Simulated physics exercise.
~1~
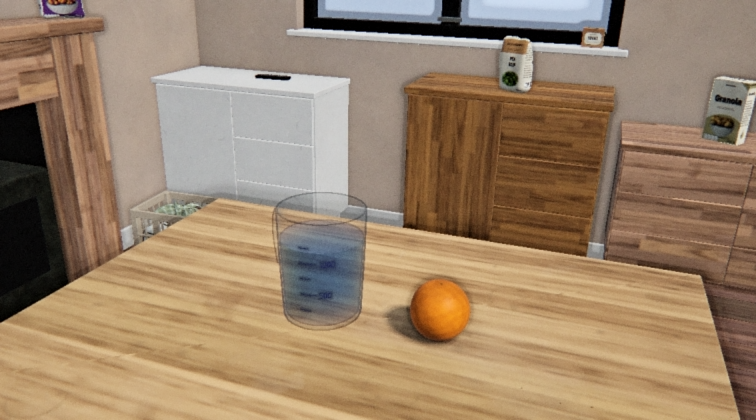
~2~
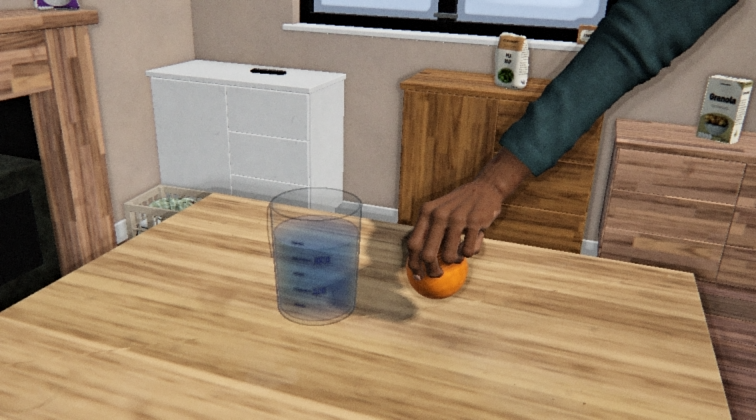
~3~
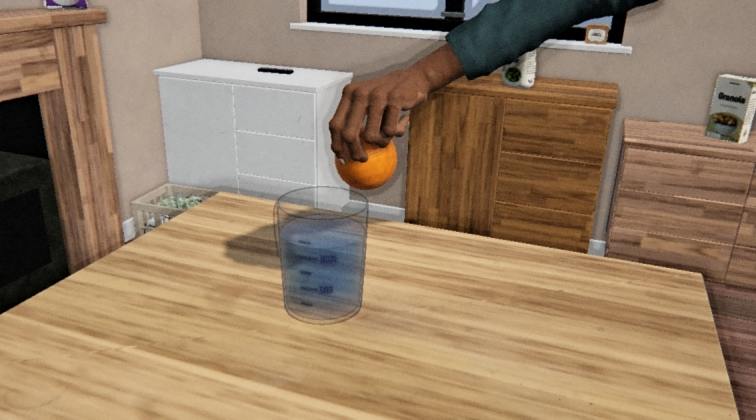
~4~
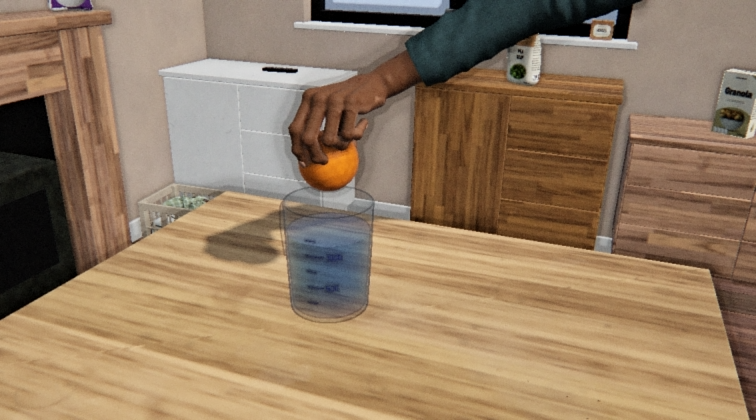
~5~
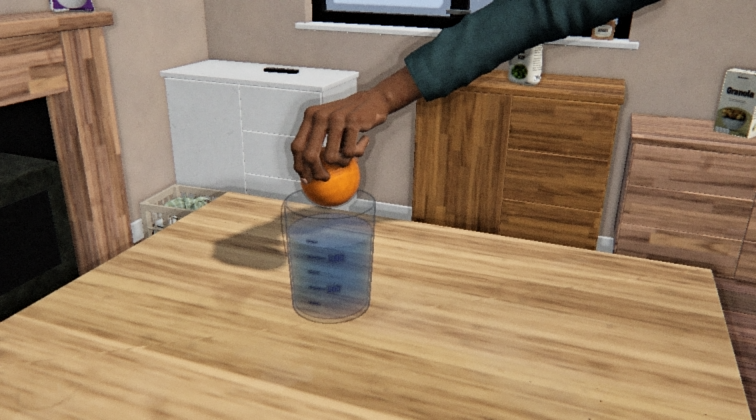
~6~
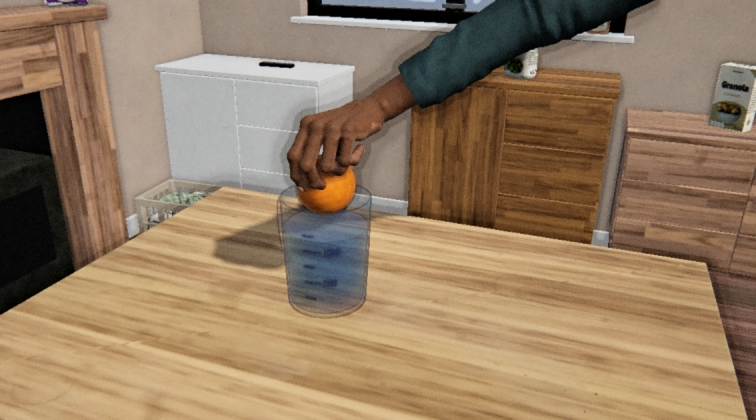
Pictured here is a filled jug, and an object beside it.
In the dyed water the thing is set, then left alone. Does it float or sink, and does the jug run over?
Once released it stays up top; meanwhile the jug keeps every drop.
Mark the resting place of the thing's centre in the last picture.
Roughly at pixel (326, 224).
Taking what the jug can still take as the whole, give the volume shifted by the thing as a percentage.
By my reckoning, it comes to 50 percent.
Next, the orange enters the dyed water; the jug is about three quarters full.
After that, the orange comes up again; the jug is nearly full.
Finally, the orange rides on the surface; the jug is nearly full; the top is dry.
